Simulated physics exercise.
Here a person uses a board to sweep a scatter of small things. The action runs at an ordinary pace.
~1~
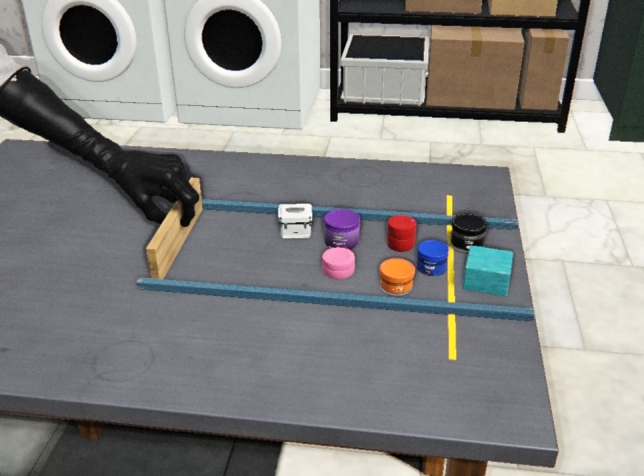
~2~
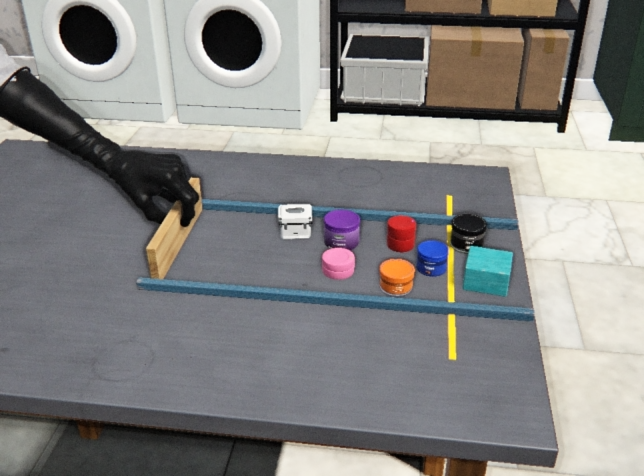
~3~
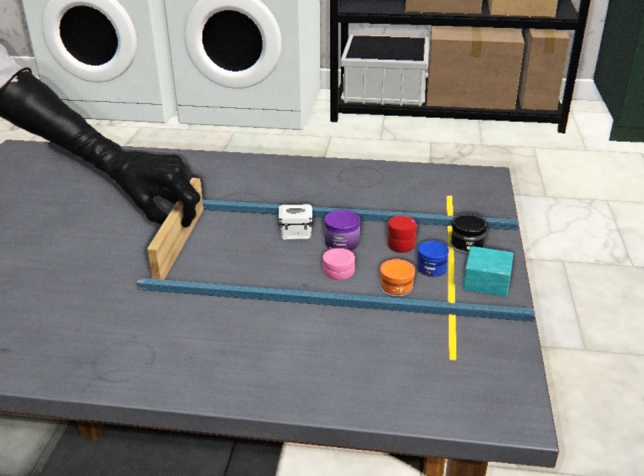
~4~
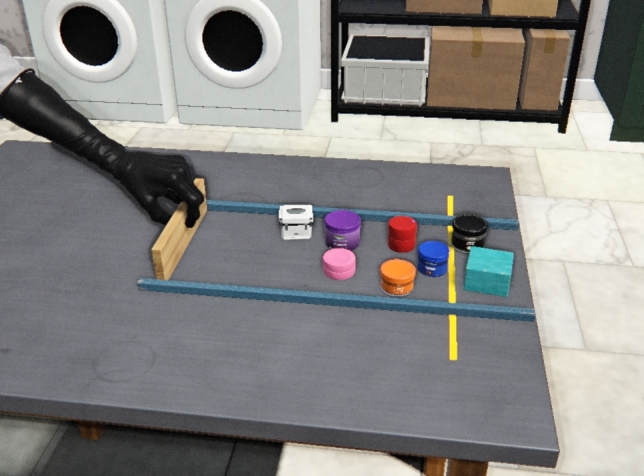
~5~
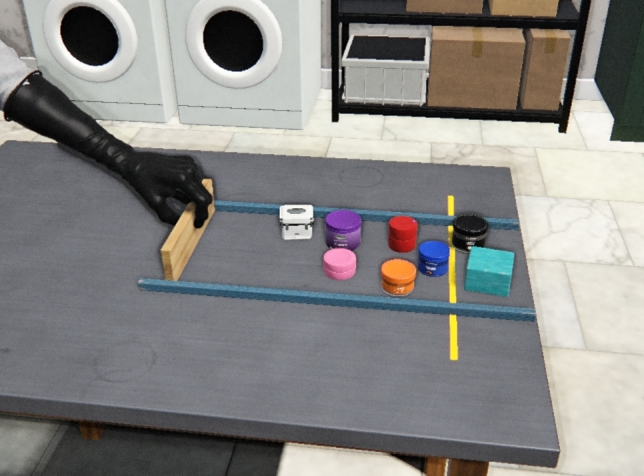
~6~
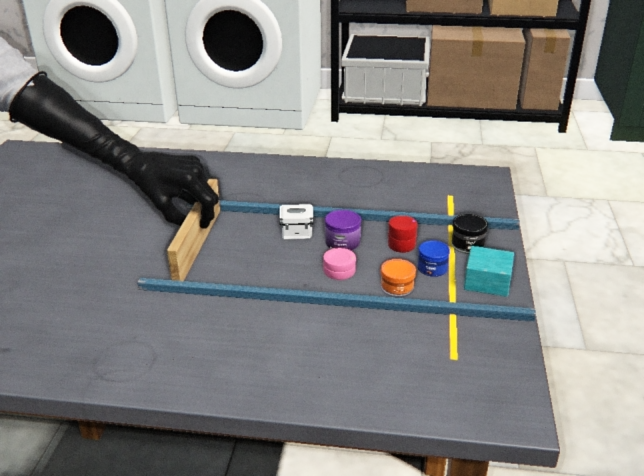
On a grey tabletop in a room with washing machines, a black-gloved hand holds a wooden board upright between two blue strips and slides it slightly to the right, while the colourful tubs, white item and turquoise block stay still.
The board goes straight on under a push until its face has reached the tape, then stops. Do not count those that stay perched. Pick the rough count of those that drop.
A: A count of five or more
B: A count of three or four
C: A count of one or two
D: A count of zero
The answer is C.
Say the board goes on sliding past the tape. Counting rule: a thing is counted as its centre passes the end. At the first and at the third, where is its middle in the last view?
It sits around (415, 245) and after that around (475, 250).
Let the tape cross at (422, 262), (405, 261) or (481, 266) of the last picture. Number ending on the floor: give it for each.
Try 1: 1; try 2: 0; try 3: 4.
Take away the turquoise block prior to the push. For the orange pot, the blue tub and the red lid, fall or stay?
Orange pot safe, blue tub safe, red lid gone.
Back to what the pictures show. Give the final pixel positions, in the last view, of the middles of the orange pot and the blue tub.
The first sits around (470, 290), while the other sits around (495, 260).
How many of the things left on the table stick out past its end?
Tally: 1.
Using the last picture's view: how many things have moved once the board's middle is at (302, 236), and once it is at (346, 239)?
The counts are 2 and 4.
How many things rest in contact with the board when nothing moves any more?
3 in contact.
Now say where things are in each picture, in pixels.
Turquoise block (488, 270); black tin (468, 233); blue tub (432, 258); board (177, 227); tape (451, 264), in the first picture.
Black tin (468, 234); purple tub (342, 230), in the second picture.
Blue tub (433, 259); orange pot (397, 278), in the third picture.
Turquoise block (489, 271); red lid (402, 234), in the fourth picture.
Black tin (469, 234); pink lid (340, 264), in the fifth picture.
Turquoise block (489, 271); black tin (469, 234); blue tub (434, 259); board (196, 229); tape (452, 264), in the sixth picture.
A little later, none off yet; turquoise block at rest near (489, 271); black tin at rest near (469, 234); blue tub at rest near (434, 259).
Next, none off yet; turquoise block moving near (494, 272); black tin shifted about its own width near (522, 231); blue tub shifted about its own width near (459, 261).
When it is over, the number that fall off is one or two; down, red lid and black tin.
